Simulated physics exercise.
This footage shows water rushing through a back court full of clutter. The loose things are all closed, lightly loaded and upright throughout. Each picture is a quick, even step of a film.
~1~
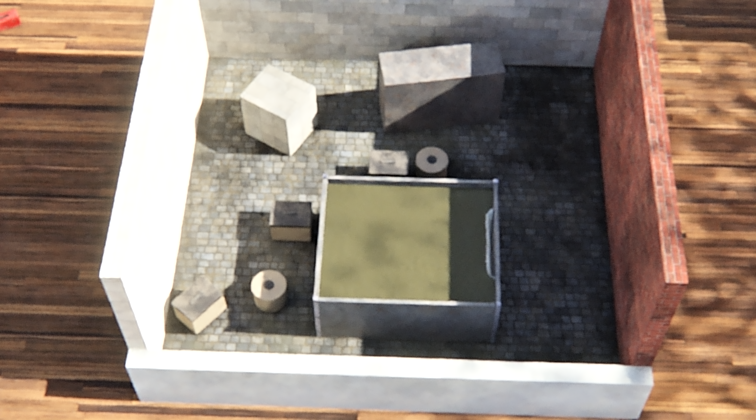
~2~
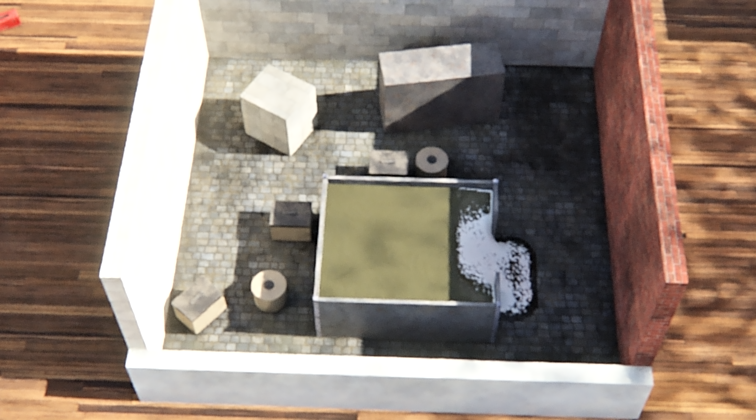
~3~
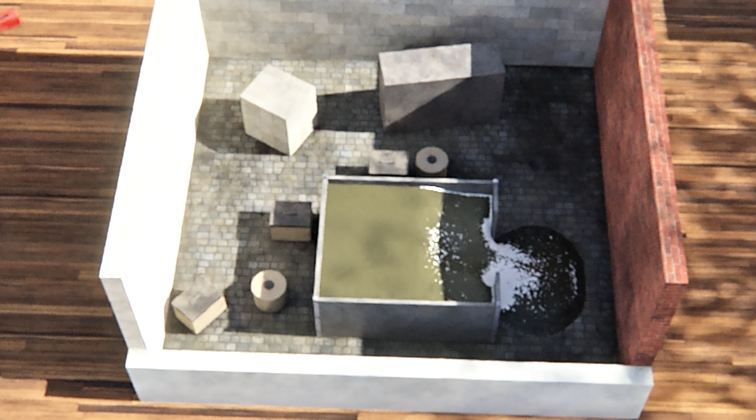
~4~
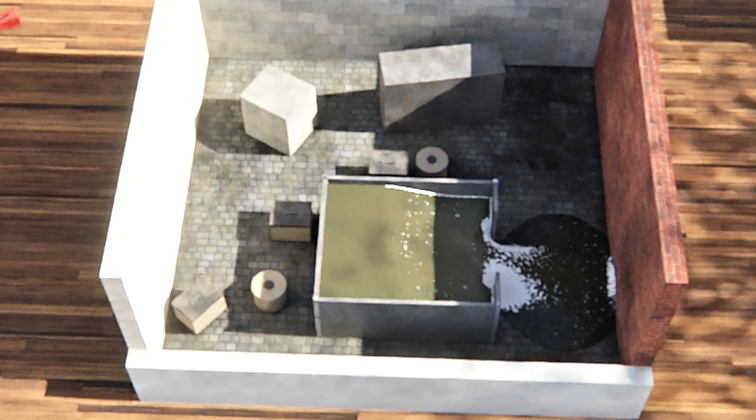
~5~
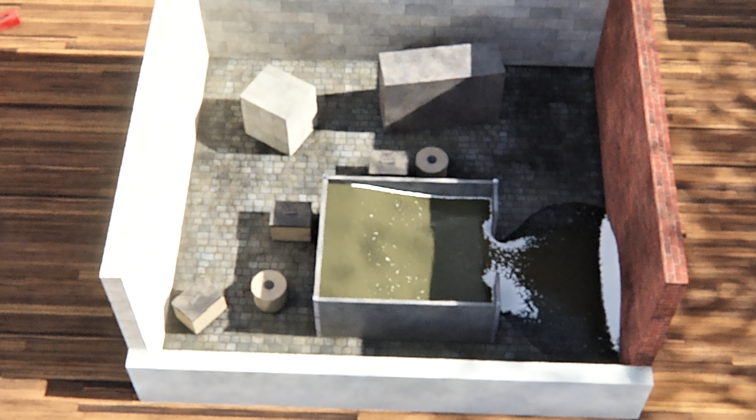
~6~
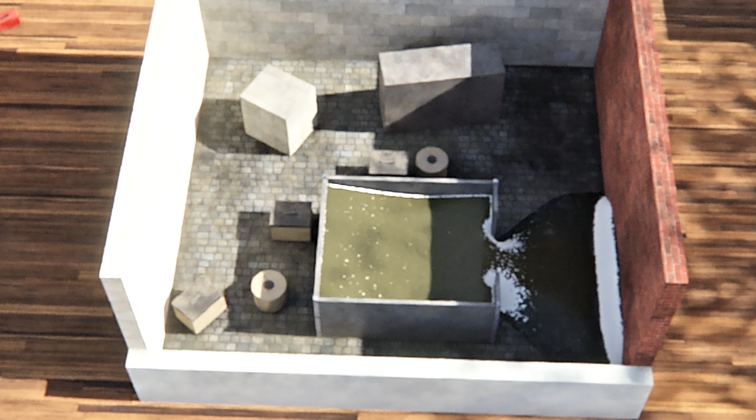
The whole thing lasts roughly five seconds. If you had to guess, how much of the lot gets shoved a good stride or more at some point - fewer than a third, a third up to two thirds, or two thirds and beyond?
The portion knocked well out of place is smaller than a third.
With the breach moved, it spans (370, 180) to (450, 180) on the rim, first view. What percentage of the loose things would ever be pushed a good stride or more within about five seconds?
It comes out at roughly 100 per cent.
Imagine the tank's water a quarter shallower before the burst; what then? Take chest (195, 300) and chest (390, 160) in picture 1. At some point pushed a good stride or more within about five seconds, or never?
First one: Travelled that far, second one: Stayed within that.
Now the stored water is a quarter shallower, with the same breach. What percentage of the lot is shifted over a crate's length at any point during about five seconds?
My figure is 20 percent.
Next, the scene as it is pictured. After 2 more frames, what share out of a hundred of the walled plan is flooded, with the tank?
25 per cent, roughly.
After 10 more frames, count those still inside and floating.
It adds up to 0.
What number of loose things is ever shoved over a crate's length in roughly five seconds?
Count: 1.
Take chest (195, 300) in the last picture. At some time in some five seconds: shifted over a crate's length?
Result: The full distance.
A moment on, 0 of 5 are well off their spots; 0 afloat.
Next, 0 of 5 are well off their spots; 0 afloat.
Later, 0 of 5 are well off their spots; 0 afloat.
In the end, 1 of 5 are well off their spots, and 1 have been at some point; 0 afloat.
